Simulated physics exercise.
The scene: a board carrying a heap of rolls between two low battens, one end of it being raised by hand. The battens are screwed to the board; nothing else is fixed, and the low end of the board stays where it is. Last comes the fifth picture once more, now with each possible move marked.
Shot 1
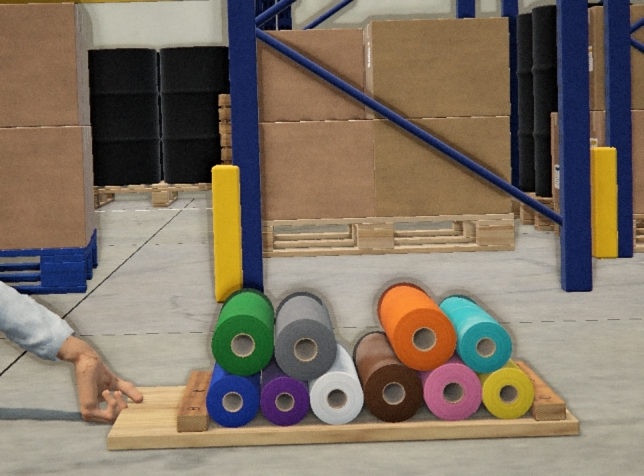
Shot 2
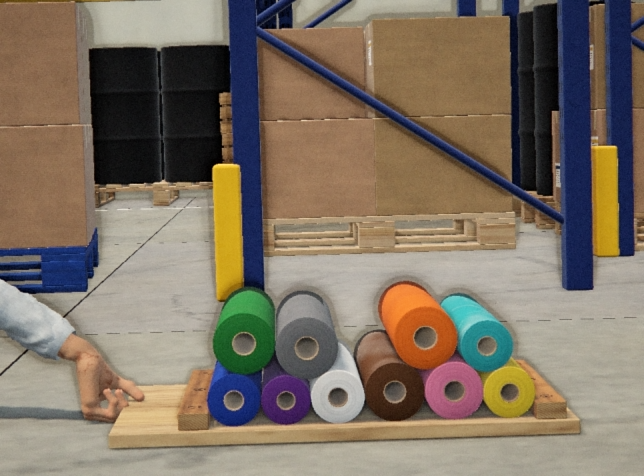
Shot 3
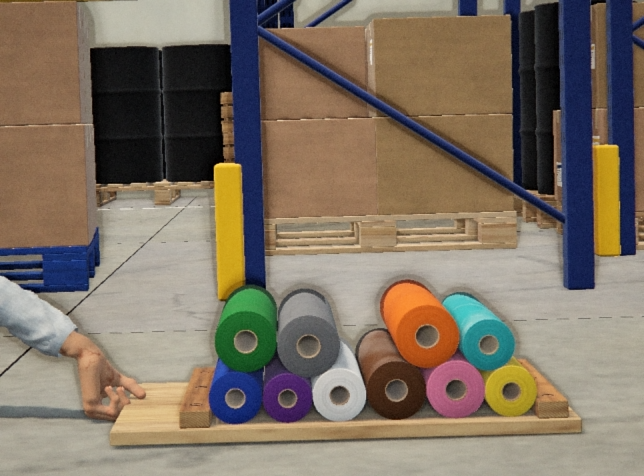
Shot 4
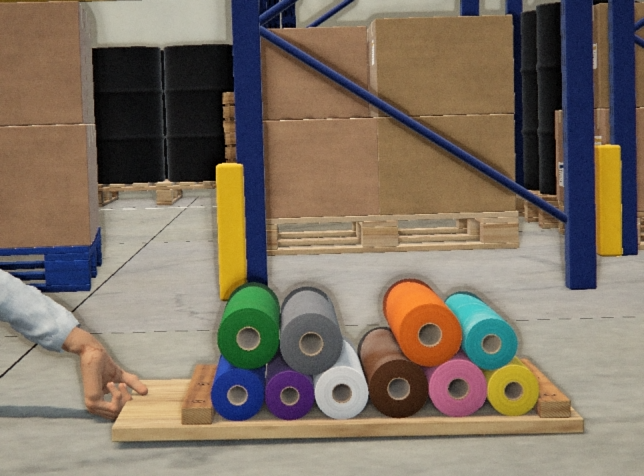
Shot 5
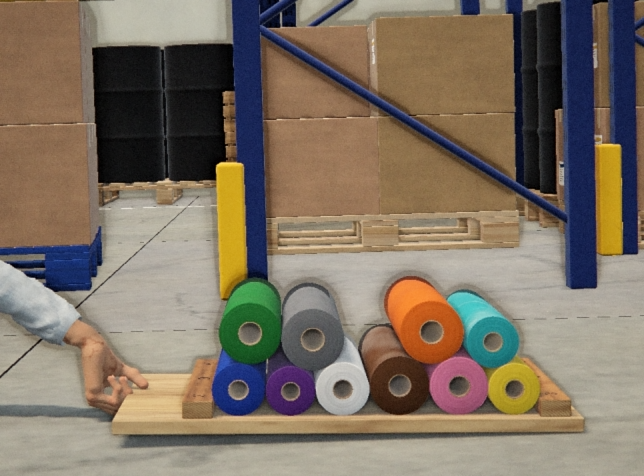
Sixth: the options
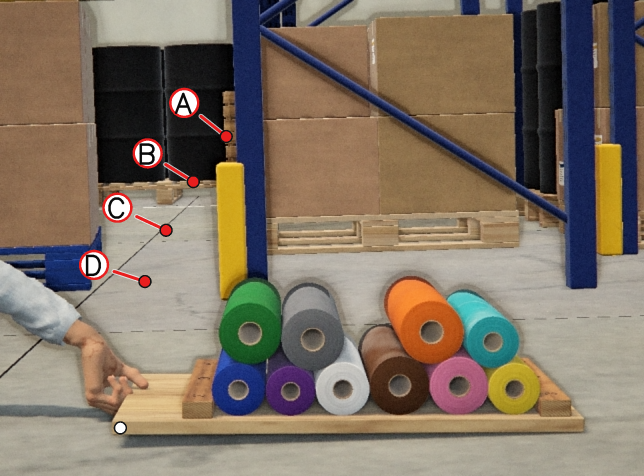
A hand slightly raises the left end of a board carrying stacked colourful rolls.
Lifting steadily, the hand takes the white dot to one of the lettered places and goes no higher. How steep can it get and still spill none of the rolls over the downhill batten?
D is the limit.
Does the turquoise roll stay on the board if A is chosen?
No, with A.
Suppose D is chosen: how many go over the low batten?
With D, none.
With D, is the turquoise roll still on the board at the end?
Yes, with D.
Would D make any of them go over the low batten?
No.
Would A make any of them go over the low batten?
Yes.
On the copy, A at (226, 136); B at (193, 182); C at (166, 230); D at (145, 281); the white dot at (120, 428).
On D. First, board at 14°.
Then, board at 20°.
Finally, board at 20°, none over the low batten.
By contrast, A four over the low batten (grey, orange, green, turquoise); B four over the low batten (grey, orange, green, turquoise); C four over the low batten (grey, orange, green, turquoise).
